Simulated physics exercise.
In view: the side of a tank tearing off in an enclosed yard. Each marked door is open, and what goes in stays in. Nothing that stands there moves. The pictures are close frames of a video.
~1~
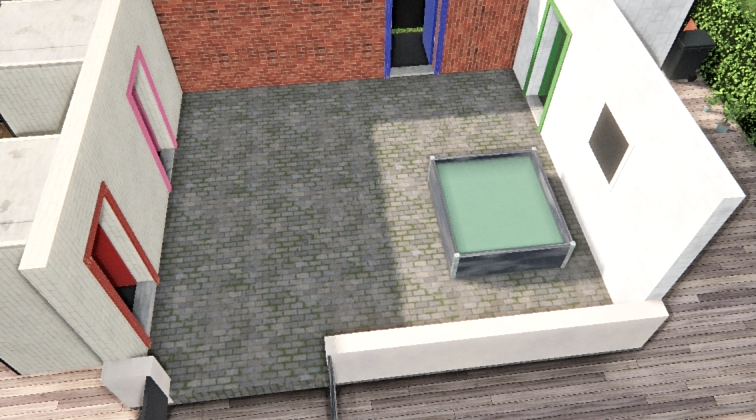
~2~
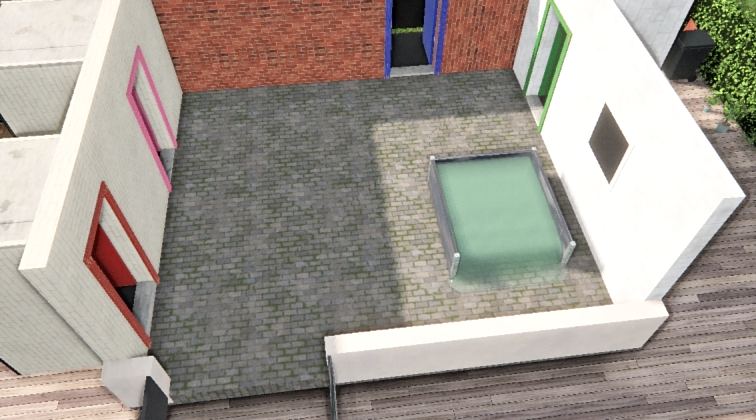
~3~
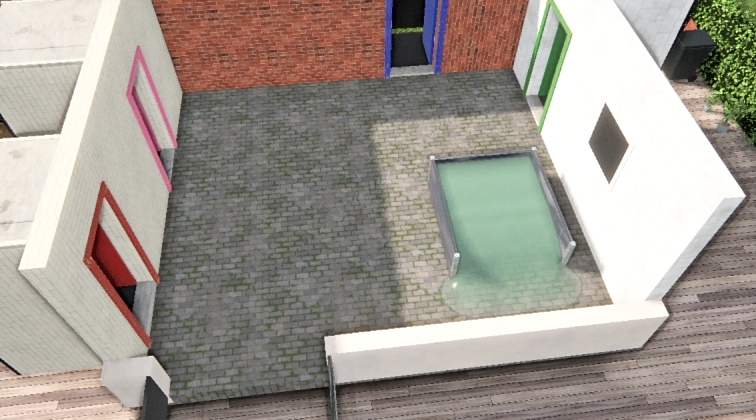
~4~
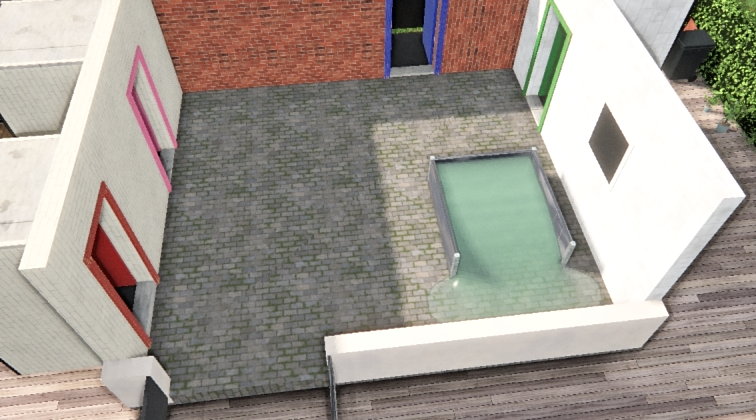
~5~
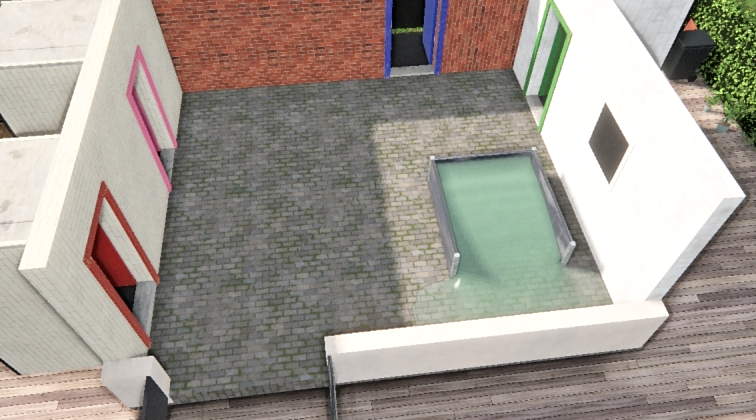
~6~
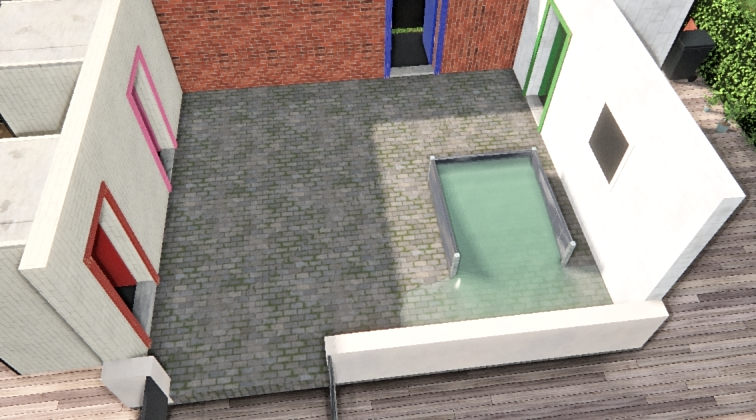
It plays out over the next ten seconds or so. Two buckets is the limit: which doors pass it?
The pink door stays under that; the green door stays under that; the blue door stays under that; the red door stays under that.
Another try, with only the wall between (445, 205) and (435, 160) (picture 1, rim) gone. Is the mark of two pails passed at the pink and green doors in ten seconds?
One by one: Pink door floods; green door lets less in.
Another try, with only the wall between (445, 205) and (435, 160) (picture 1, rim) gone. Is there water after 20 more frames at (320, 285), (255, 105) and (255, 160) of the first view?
As listed: Wet, covered, awash.
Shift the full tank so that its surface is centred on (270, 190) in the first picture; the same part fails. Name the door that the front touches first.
I say the red one.
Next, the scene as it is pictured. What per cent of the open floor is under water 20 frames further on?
Some 45 per cent.
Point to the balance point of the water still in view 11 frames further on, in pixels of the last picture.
At about (493, 275).
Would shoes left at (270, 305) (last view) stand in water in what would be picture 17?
Answer: Covered.
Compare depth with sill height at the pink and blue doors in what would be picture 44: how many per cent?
Near 150 and 90 in a hundred.
A moment on, water covers 10 % of the floor; the pink door not reached, the green door not reached, the blue door not reached, the red door not reached.
Next, water covers 20 % of the floor; the pink door not reached, the green door not reached, the blue door not reached, the red door not reached.
Then, water covers 45 % of the floor; the pink door not reached, the green door wet at the sill, nothing in, the blue door not reached, the red door wet at the sill, nothing in.
Later, water covers 65 % of the floor; the pink door under two buckets in, the green door under two buckets in, the blue door wet at the sill, nothing in, the red door wet at the sill, nothing in.
In the end, water covers 85 % of the floor; the pink door under two buckets in, the green door under two buckets in, the blue door wet at the sill, nothing in, the red door wet at the sill, nothing in.
